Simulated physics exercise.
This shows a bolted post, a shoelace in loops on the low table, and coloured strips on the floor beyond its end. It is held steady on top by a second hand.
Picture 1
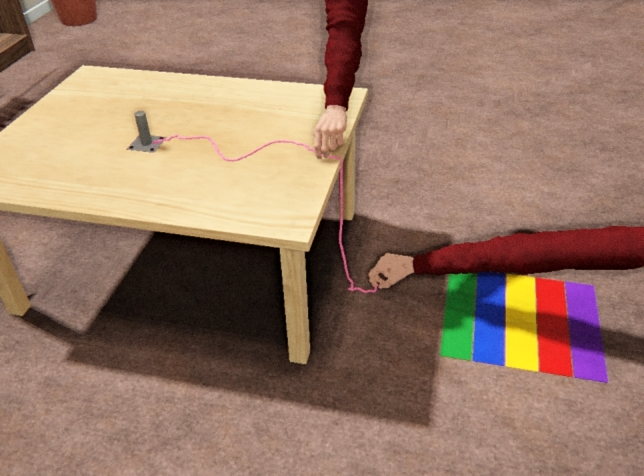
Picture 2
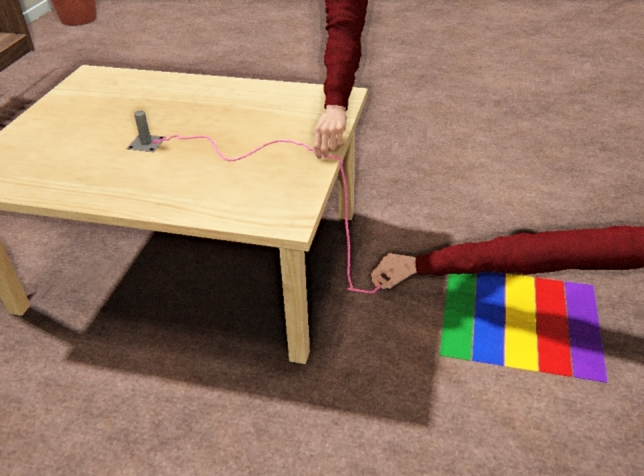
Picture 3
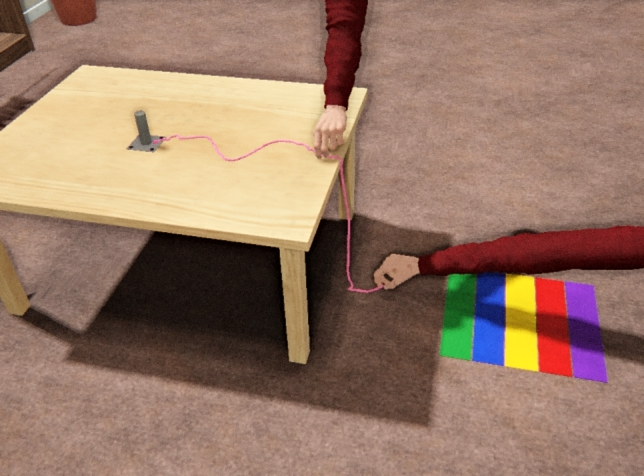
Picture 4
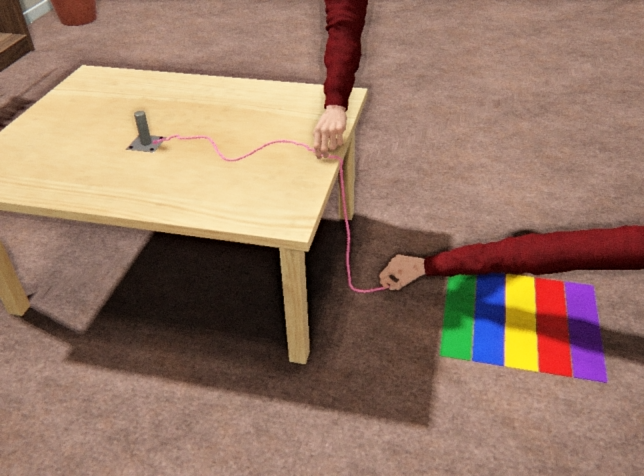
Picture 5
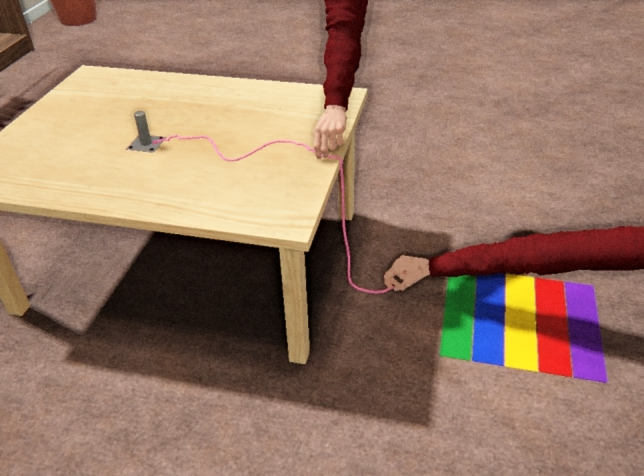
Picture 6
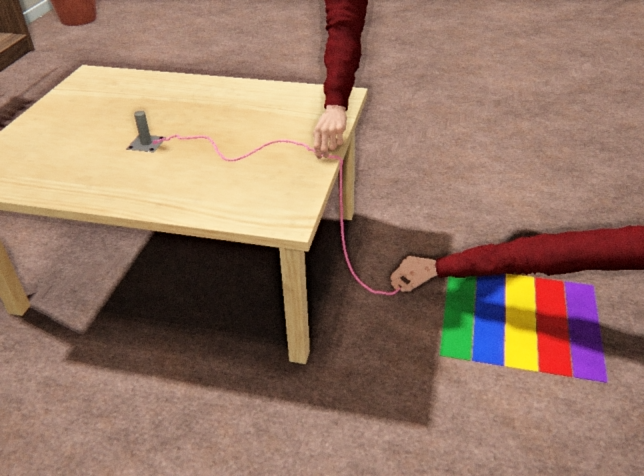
A hand near the floor drew the end of a pink shoelace slightly to the right, beside some coloured strips, while another hand stayed on the lace at the low wooden table's edge.
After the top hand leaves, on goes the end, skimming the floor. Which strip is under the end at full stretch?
The red strip.
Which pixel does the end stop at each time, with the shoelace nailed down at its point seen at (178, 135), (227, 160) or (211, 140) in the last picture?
Per try (px, approx.): (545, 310), (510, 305), (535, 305).
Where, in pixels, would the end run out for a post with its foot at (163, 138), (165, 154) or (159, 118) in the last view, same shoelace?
In that order: (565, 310), (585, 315) and (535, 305).
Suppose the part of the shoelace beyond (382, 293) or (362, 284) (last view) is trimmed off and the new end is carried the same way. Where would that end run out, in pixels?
First (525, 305), then (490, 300).
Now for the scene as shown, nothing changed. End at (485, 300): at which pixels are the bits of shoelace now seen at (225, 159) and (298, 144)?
Around (260, 150) and (341, 166).
Soon after, end near (485, 300); over blue.
After that, end near (528, 306); over yellow.
At the stop, end near (553, 310); over red. The end stops over the red strip.
